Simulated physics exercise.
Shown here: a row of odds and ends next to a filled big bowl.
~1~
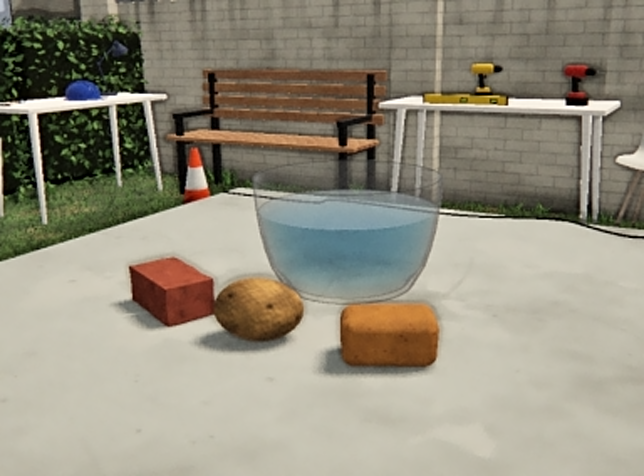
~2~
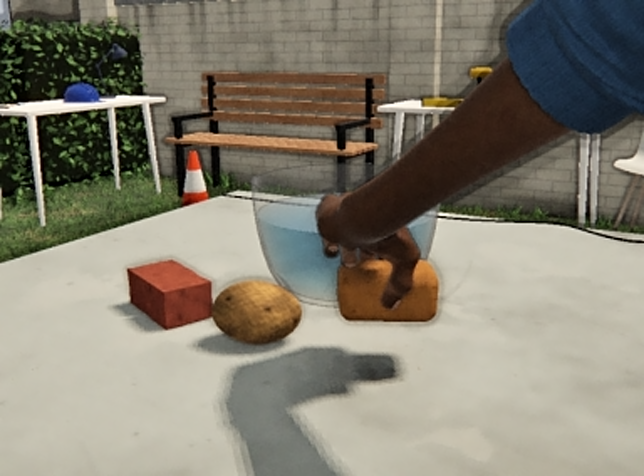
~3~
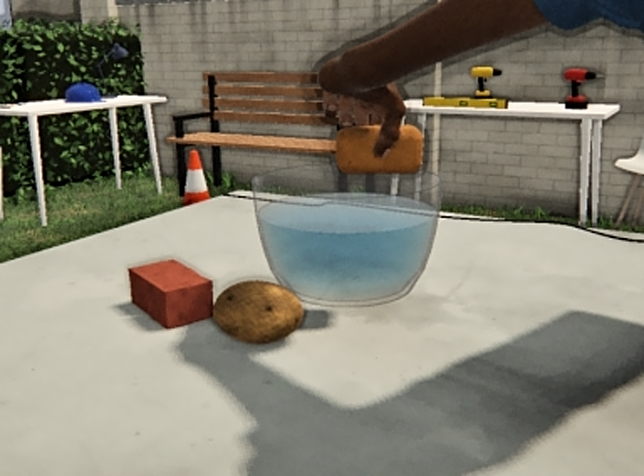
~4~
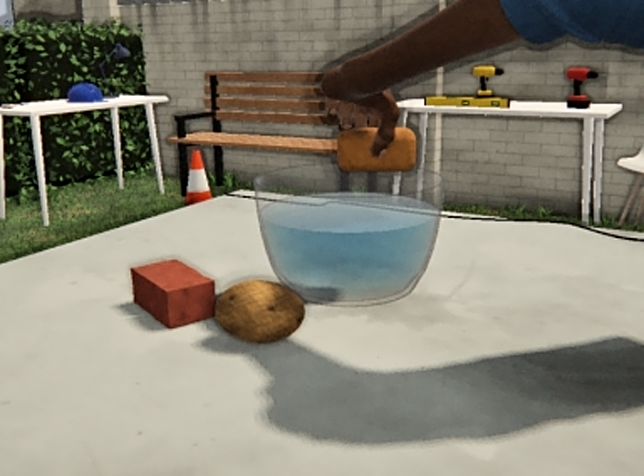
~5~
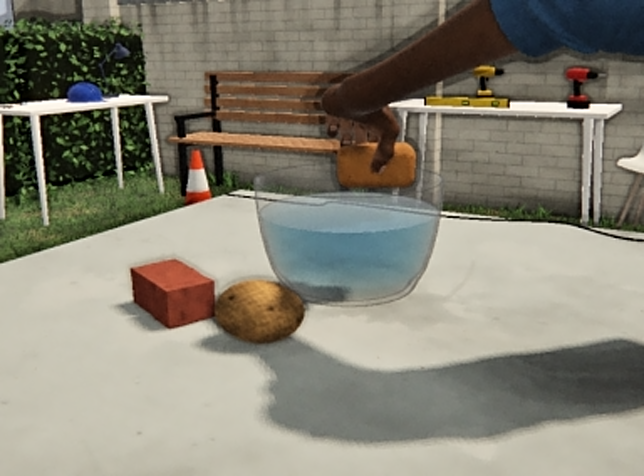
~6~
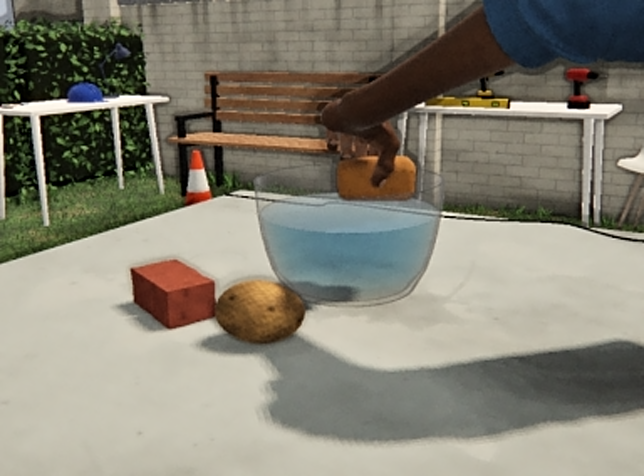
At the start, a piece of brick, a potato and a bread roll sit in a row before a big clear bowl of water. A hand reaches in from the right, picks up the bread roll, lifts it above the bowl, then lowers it to just over the water's surface.
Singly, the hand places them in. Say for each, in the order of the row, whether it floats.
Well, from the left it falls to the base, then falls to the base, then remains up.
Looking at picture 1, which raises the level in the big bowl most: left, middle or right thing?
Go with the item at far left.
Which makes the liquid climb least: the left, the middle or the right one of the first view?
That is the right one.
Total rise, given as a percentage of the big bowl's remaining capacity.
36 per cent.
Shortly, the bread roll bobs at the top.
Then, the potato ends at the bottom.
At the finish, the piece of brick ends at the bottom; afloat, bread roll.
